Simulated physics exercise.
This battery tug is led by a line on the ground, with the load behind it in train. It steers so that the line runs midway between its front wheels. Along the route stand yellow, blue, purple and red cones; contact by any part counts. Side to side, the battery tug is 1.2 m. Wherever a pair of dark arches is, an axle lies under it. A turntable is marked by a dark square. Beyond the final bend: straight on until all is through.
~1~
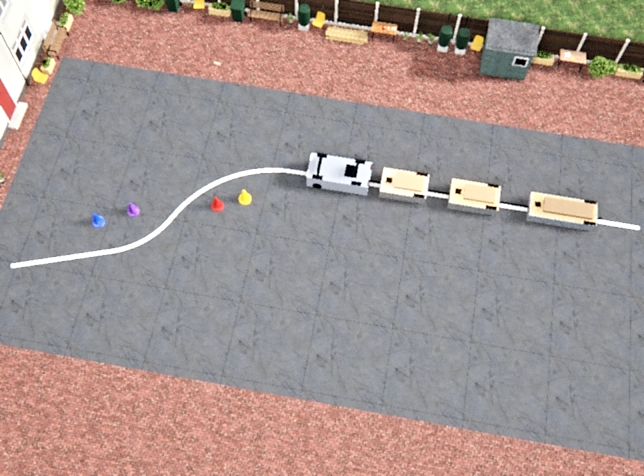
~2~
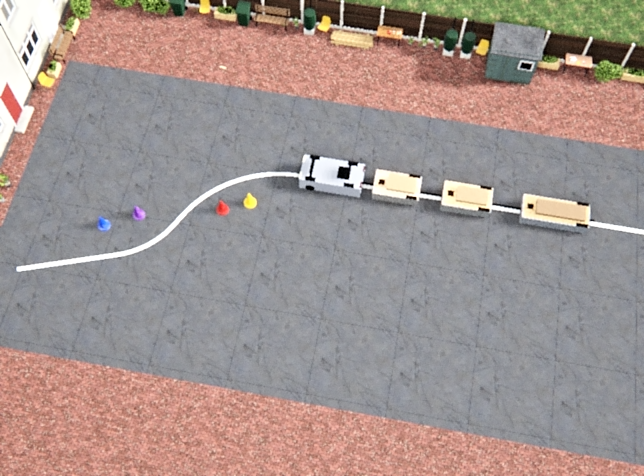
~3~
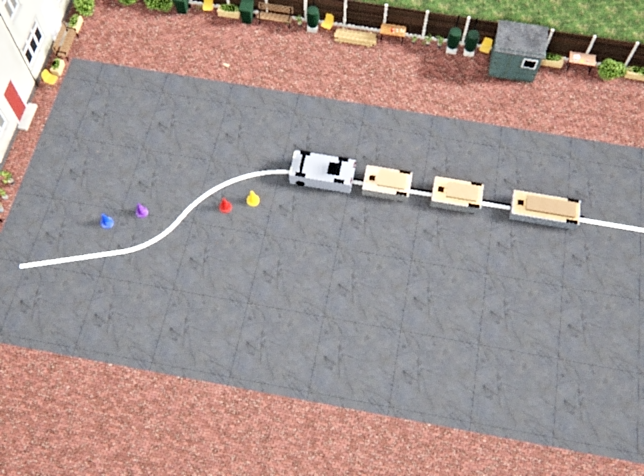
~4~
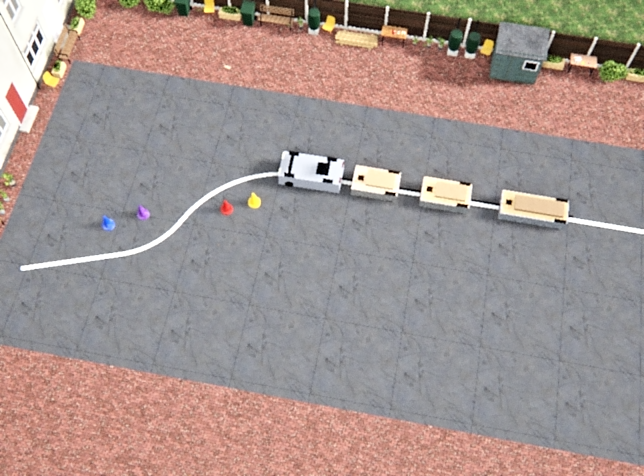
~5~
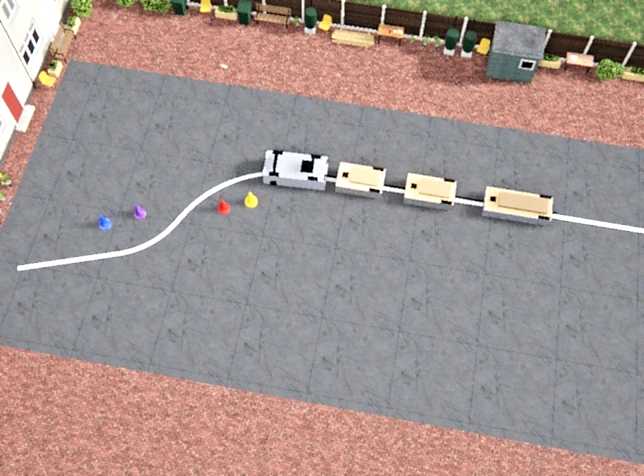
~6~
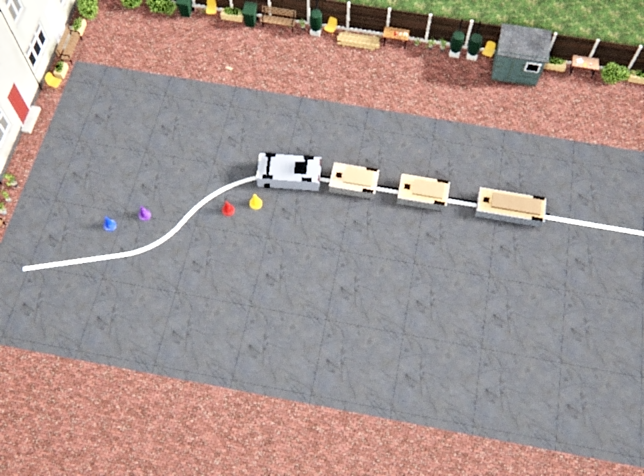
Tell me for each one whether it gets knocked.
Yellow: Yes; blue: No; purple: No; red: Yes.
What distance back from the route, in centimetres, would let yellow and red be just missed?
For yellow it's 55, and for red it's 65.
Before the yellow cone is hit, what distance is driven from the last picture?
Distance to contact: Approx. 5.0 m.
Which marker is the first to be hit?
Red.
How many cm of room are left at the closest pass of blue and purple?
To spare: Blue 10, purple 15.
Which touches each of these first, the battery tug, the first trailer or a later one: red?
Red: The battery tug.
After another 3.1 m, the last axle is at (466, 196) of the last picture, on the line; the battery tug has hit red.
After another 5.2 m, the last axle is at (419, 188) of the last picture, on the line; the first trailer has hit yellow.
After another 17.1 m, the last axle is at (145, 229) of the last picture, 50 cm off the line; purple has been passed with 15 cm to spare.
After another 18.6 m, the last axle is at (108, 240) of the last picture, 45 cm off the line; blue has been passed with 10 cm to spare.
After another 22.7 m, the last axle is at (4, 262) of the last picture, 10 cm off the line; 2 of 4 struck in all.
